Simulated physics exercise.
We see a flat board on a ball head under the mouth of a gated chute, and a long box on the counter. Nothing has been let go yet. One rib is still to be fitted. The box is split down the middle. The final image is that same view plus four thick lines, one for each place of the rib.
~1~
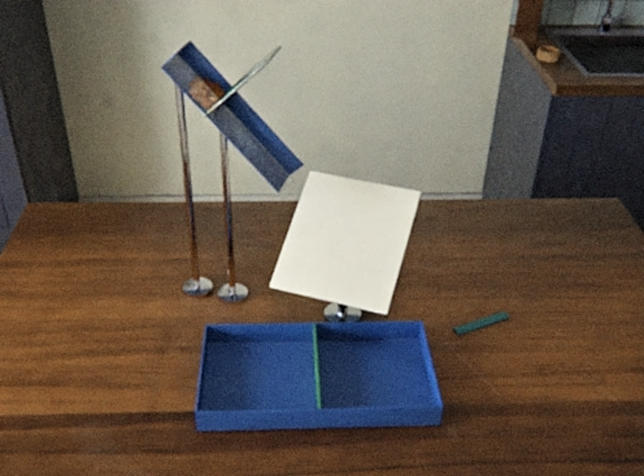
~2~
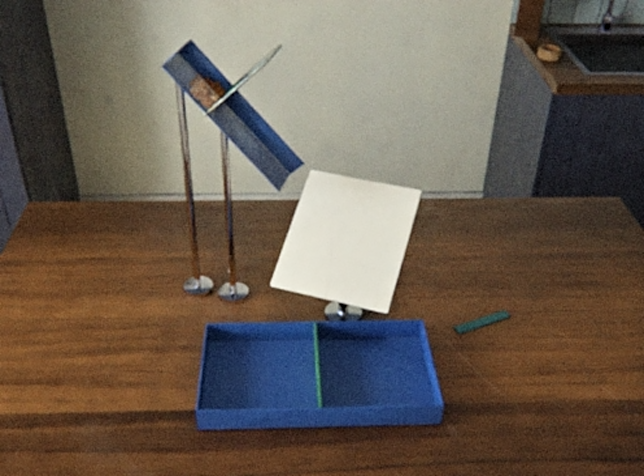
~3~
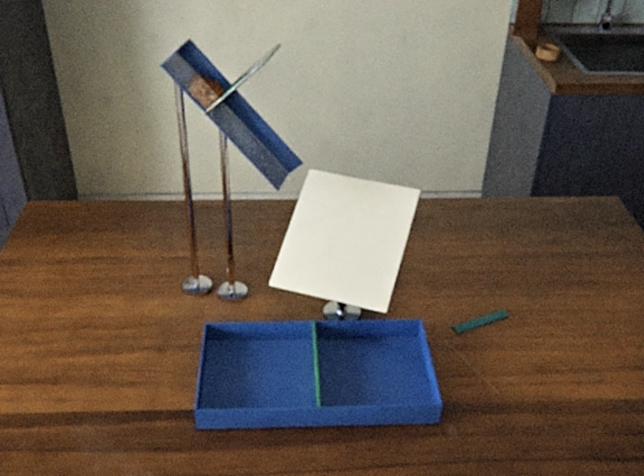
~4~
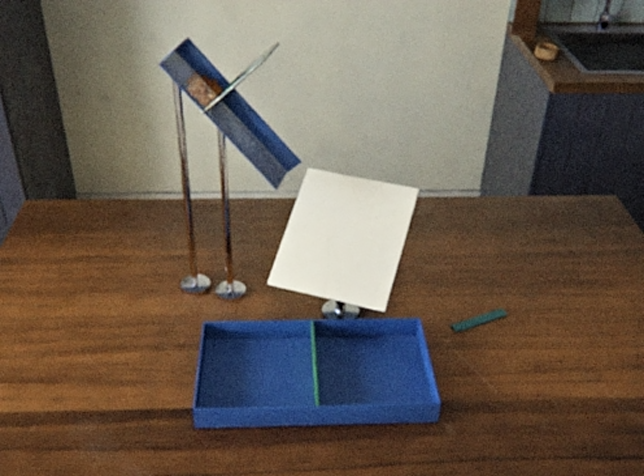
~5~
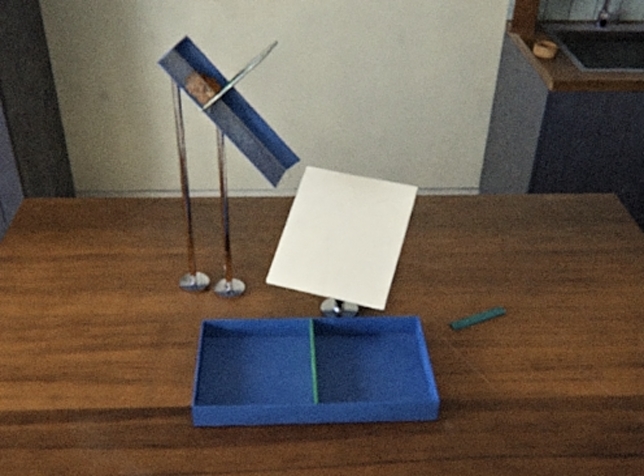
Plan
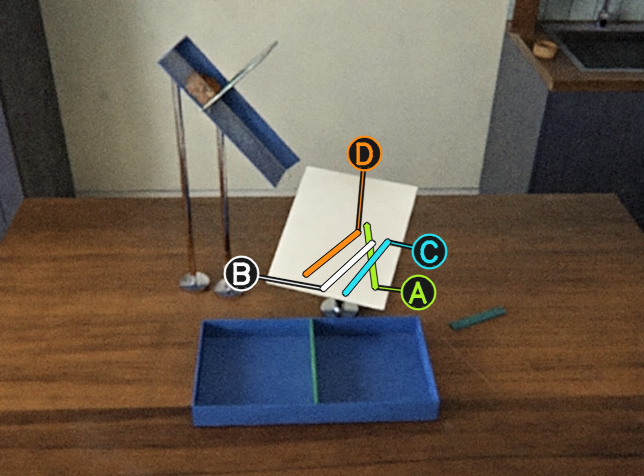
A blue chute stands above a tilted white board and a divided blue box, all still.
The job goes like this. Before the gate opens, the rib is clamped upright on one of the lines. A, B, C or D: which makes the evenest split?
Best: C.
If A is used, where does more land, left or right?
Right.
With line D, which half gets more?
More lands on the left.
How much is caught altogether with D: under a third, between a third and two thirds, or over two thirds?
Over two thirds.
On the marked copy, line A from (366, 225) to (375, 287); line B from (372, 243) to (323, 288); line C from (387, 241) to (345, 293); line D from (357, 232) to (305, 274).
If A is chosen, of what is caught, about a tenth in the left half, the larger part in the right.
If B is chosen, of what is caught, almost all in the left half, just a few in the right.
If C is chosen, of what is caught, roughly half in the left half, roughly half in the right.
If D is chosen, of what is caught, almost all in the left half, about a tenth in the right.
